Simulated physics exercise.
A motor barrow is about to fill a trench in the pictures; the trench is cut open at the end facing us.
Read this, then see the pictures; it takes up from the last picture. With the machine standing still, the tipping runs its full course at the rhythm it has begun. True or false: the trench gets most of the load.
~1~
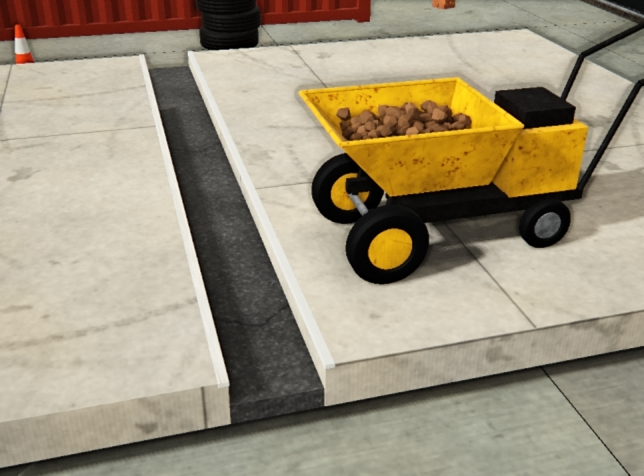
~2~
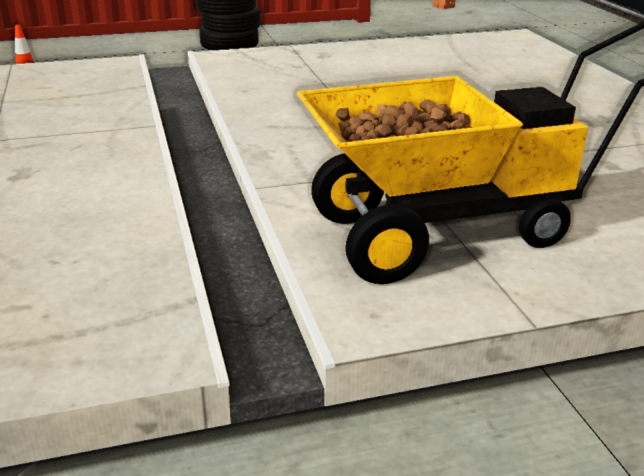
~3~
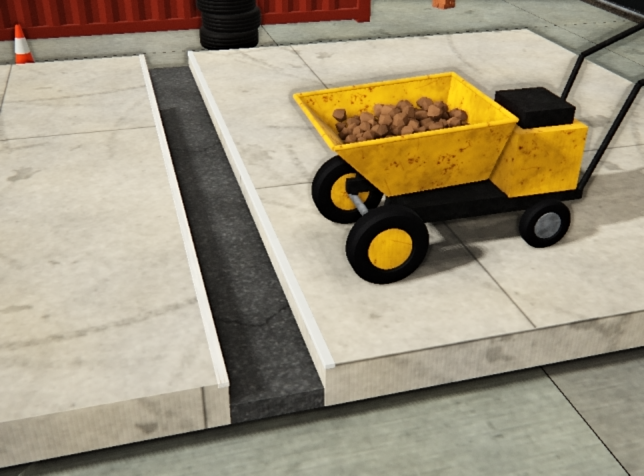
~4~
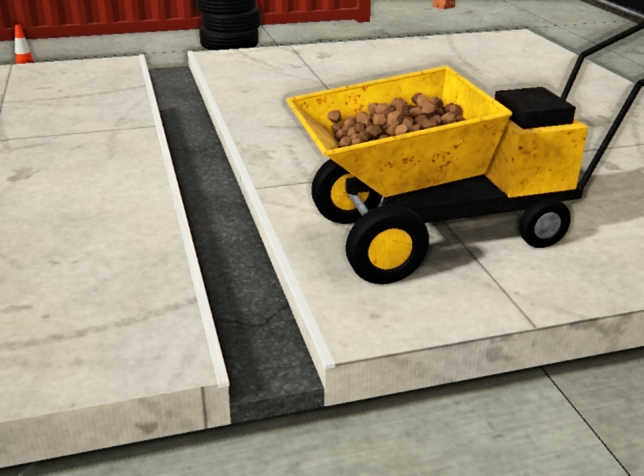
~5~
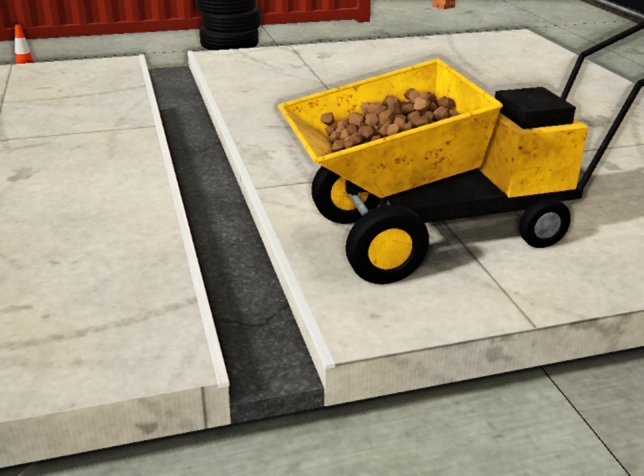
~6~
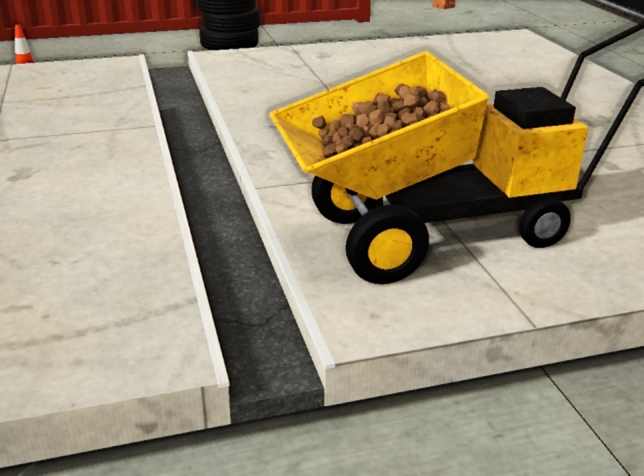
True.
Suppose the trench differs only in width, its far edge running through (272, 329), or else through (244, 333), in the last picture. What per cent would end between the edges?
In order, some 0 and some 30 percent.
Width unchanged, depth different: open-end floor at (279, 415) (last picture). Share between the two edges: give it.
Around 100 per cent.
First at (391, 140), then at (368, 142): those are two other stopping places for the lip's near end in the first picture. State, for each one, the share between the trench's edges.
80 and 90 percent, in that order.
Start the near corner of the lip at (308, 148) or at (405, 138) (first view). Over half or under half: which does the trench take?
A minority; the bulk.
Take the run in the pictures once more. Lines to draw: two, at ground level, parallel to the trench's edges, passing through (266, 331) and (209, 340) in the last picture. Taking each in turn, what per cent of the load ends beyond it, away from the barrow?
60 % and 10 %, in that order.
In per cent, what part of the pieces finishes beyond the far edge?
My estimate is around 15 percent.
Just after the last frame, skip tipped steeply; every one in the skip.
A moment on, skip tipped right over; roughly two thirds in the skip; roughly a third in or heaped over the trench; just a few beyond it.
Further on, skip tipped right over; roughly a quarter in the skip; roughly two thirds in or heaped over the trench; about a tenth beyond it.
When it is over, skip tipped right over; roughly a quarter in the skip; roughly two thirds in or heaped over the trench; about a tenth beyond it.
